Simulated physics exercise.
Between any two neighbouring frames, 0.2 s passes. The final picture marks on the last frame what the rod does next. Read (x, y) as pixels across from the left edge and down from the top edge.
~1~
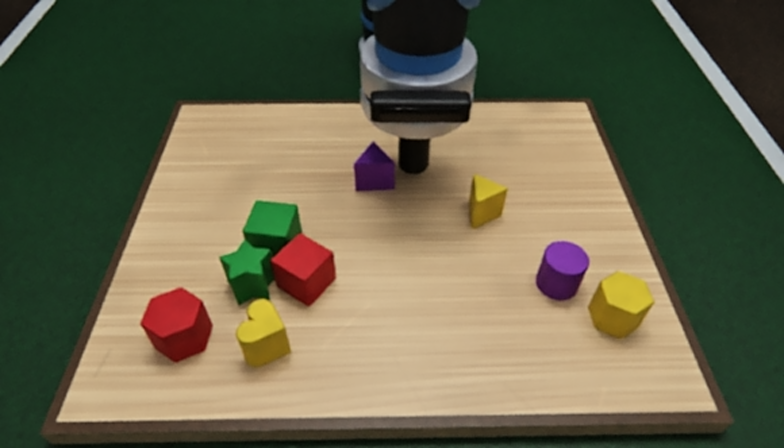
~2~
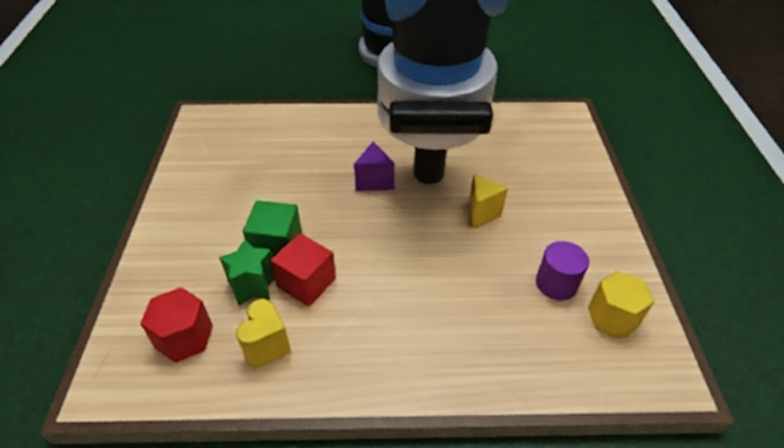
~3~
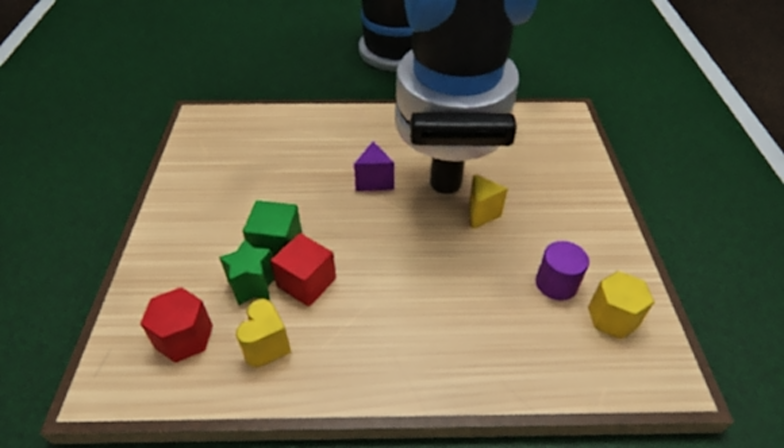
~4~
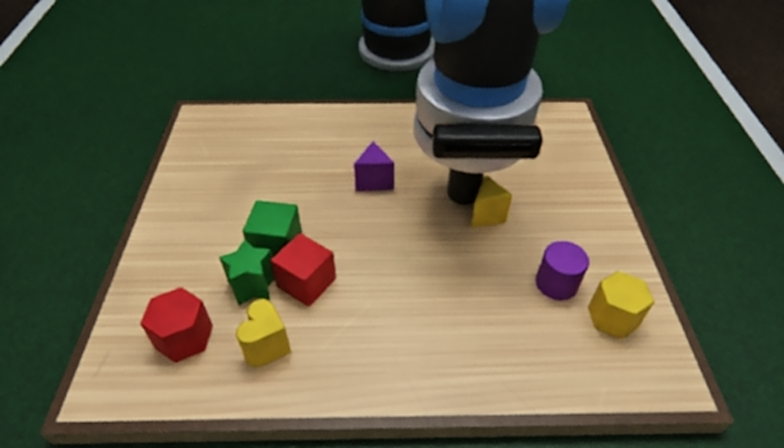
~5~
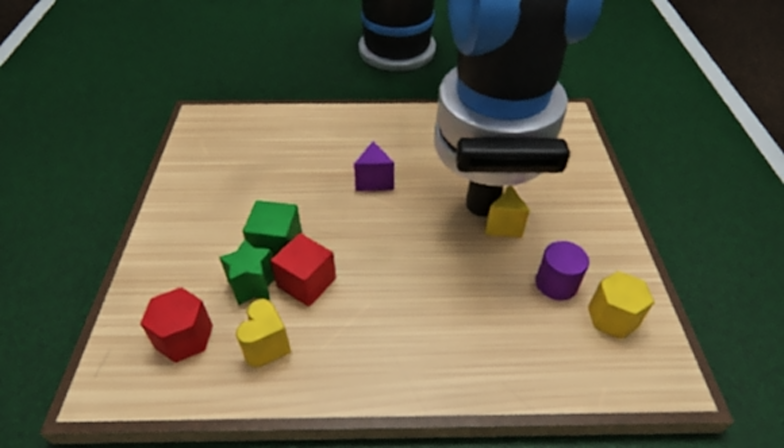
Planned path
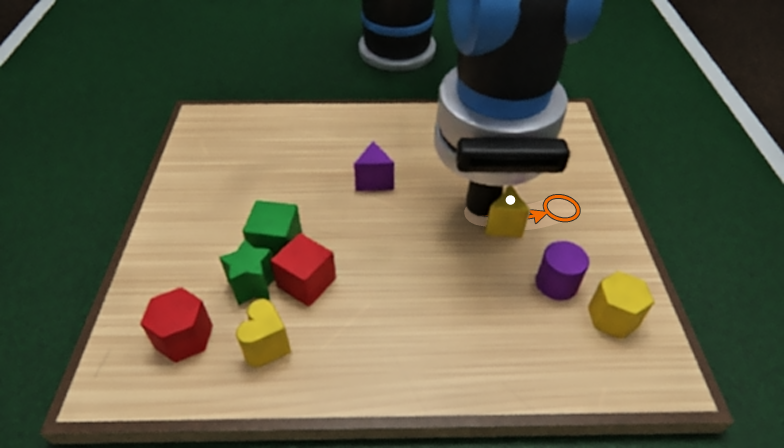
A light wooden board on a dark green surface is seen from above its near edge by a still camera. Red, green and yellow blocks cluster at the left, a purple triangular block sits near the back, and a yellow triangle, purple cylinder and yellow hexagon lie rightward. A robotic arm's black rod moves right and nearer, reaches the yellow triangle, and pushes it slightly rightward, turning it.
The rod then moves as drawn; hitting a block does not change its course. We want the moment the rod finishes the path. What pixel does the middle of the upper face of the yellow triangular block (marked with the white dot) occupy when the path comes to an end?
Somewhere near (541, 212).
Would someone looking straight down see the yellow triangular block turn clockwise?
That would be a yes.
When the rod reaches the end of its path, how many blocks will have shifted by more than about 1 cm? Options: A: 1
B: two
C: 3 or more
Option A.
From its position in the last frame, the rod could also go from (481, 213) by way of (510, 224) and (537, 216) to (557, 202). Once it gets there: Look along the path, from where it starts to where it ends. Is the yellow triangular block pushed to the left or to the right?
Facing the way the path runs, start to end, you'll find the yellow triangular block has shifted right.
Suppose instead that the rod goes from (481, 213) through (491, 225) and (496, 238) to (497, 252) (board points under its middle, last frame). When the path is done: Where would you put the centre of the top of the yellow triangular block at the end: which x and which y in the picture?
I think it will end close to (534, 220).
The drawn path runs from (481, 213) via (510, 217) and (537, 215), ending at (562, 208); the dot is on the yellow triangular block.
The first path, step by step. Halfway along, rod at (527, 209); yellow triangular block at (540, 212), turned 40° clockwise.
At the end, rod at (565, 199); yellow triangular block at (541, 212), turned 40° clockwise; purple cylinder not moved.
